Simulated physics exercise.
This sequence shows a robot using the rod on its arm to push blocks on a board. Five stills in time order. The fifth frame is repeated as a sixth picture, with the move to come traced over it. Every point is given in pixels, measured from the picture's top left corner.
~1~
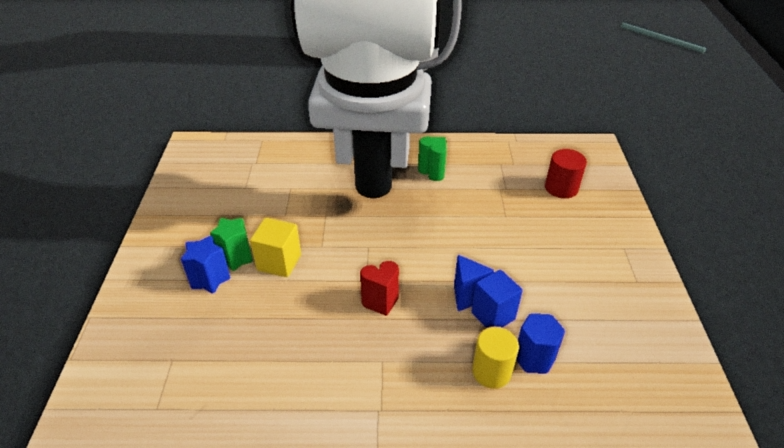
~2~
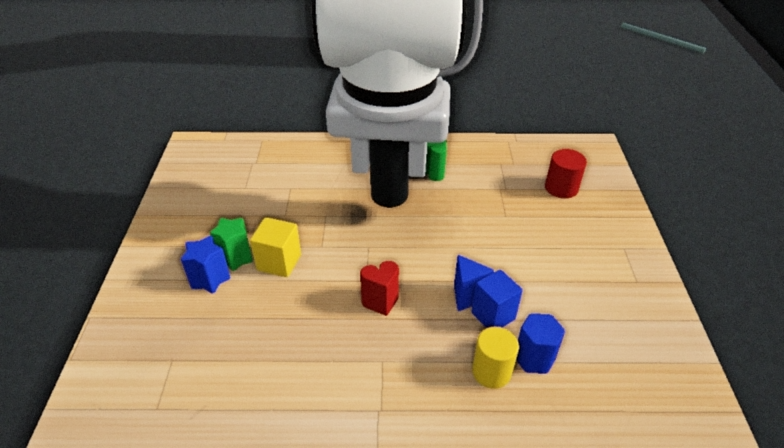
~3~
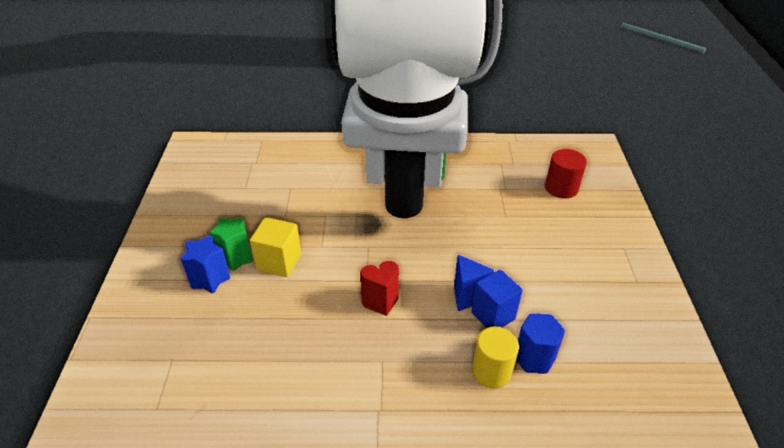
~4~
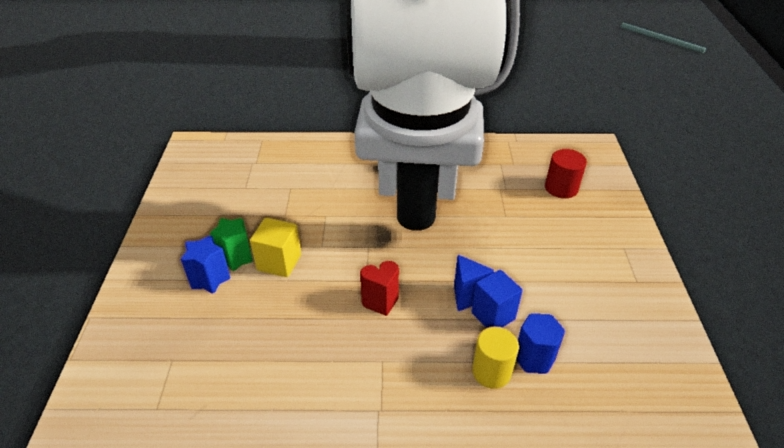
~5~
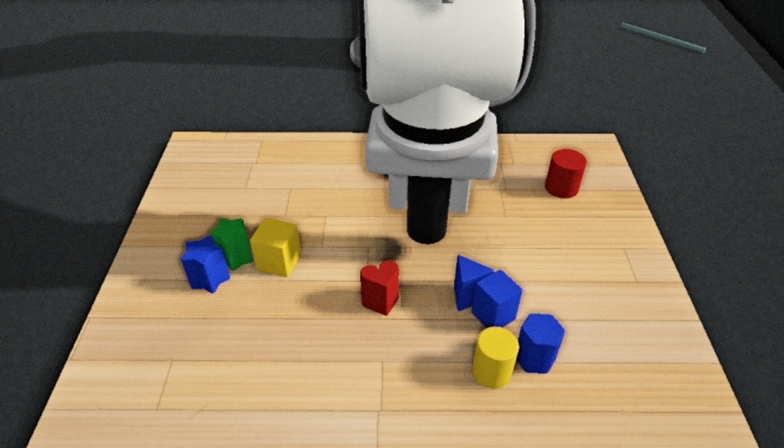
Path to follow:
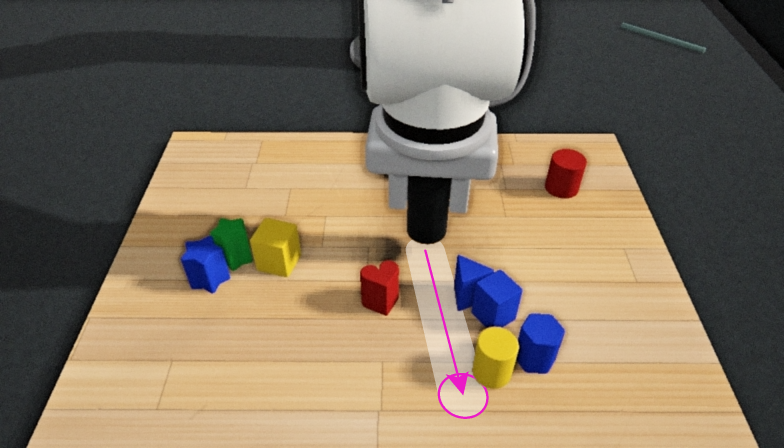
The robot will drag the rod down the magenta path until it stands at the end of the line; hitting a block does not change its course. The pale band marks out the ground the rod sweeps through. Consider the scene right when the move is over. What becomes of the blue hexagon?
The blue hexagon keeps its place.
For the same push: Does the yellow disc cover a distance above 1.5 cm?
The answer is yes.
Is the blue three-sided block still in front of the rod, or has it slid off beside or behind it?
It is no longer ahead.
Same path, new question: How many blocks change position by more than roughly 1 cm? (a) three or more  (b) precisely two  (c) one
(c)
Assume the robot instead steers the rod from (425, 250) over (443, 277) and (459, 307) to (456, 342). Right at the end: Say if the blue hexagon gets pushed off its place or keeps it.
Here the blue hexagon moves off its spot.
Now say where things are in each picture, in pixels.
In the first frame, tip of the rod (374, 188), middles of tops, blue three-sided block (471, 268), yellow disc (498, 343), blue hexagon (543, 328).
In the second frame, rod (390, 197), nothing pushed.
In the third frame, rod (404, 207), nothing pushed.
In the fourth frame, rod (416, 219), nothing pushed.
In the fifth frame, rod (426, 232), blue three-sided block (471, 268), yellow disc (498, 343), blue hexagon (543, 328).
The line goes from (425, 250) to (463, 395).
The first path, step by step. One third of the way, rod (438, 274); nothing pushed yet.
Two thirds of the way, rod (451, 322); blue three-sided block (476, 270).
At the end, rod (466, 378); blue three-sided block (476, 270); yellow disc (513, 362); blue hexagon unmoved.
